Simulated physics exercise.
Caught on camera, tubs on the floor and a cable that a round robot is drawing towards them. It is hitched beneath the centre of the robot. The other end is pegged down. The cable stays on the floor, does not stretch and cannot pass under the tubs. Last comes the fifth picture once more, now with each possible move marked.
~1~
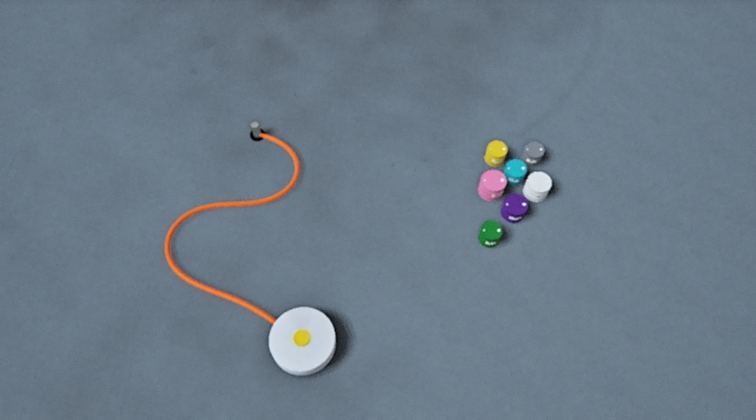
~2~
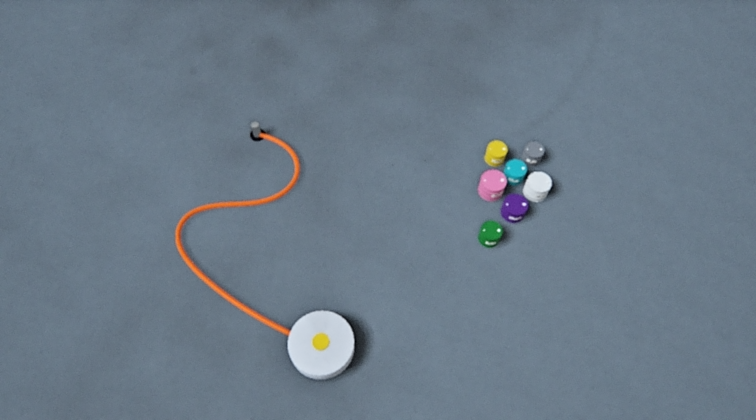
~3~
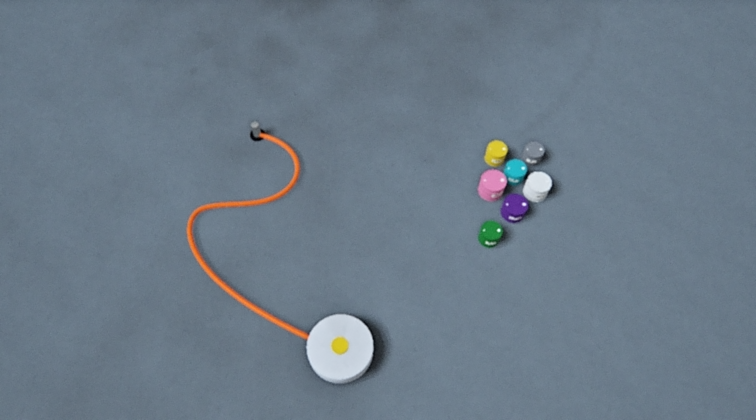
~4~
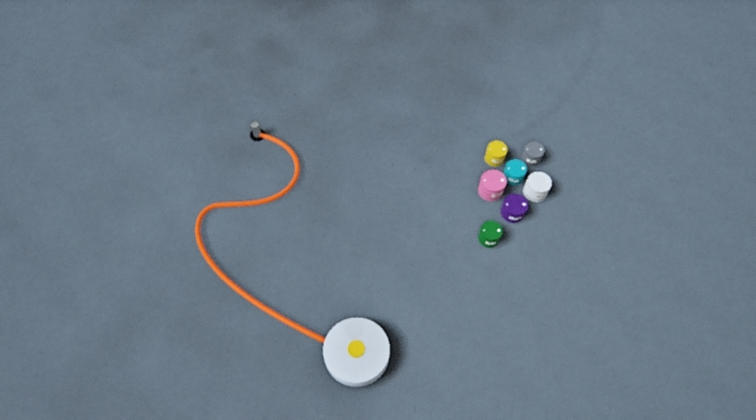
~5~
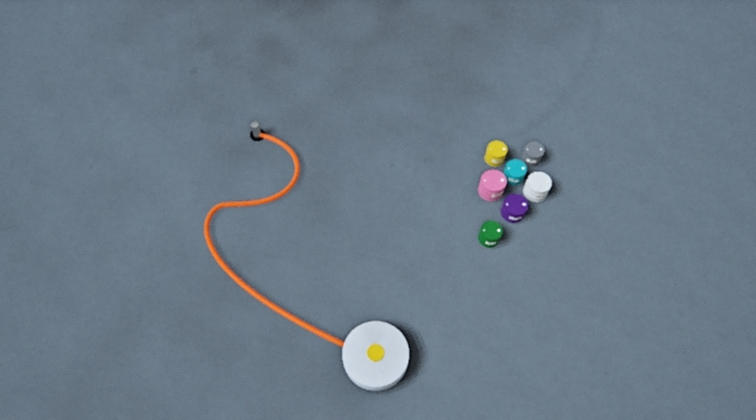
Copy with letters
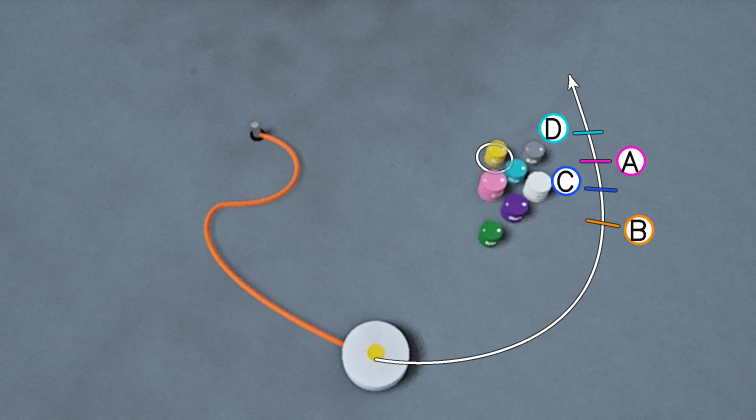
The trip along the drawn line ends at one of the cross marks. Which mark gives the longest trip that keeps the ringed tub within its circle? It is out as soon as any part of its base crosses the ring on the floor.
Up to mark D.
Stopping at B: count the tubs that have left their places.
The count is none.
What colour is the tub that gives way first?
Green.
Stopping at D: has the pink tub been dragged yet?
Yes.
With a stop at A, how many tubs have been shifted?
By then, one.
On the marked copy, A at (596, 161); B at (603, 223); C at (601, 190); D at (588, 133); the ring at (495, 158); the route from (376, 359) via (595, 266) to (570, 76).
Following D. Soon after the start, robot (534, 334); yellow tub (496, 154).
Later, robot (606, 227); yellow tub (496, 154).
In the end, robot (591, 127); white tub (531, 177); purple tub (510, 187); turquoise tub (511, 168); pink tub (490, 172); green tub (489, 192); yellow tub (496, 154); the yellow tub is still in its ring.
As for the rest, A is safe but short; B is safe but short; C is safe but short.
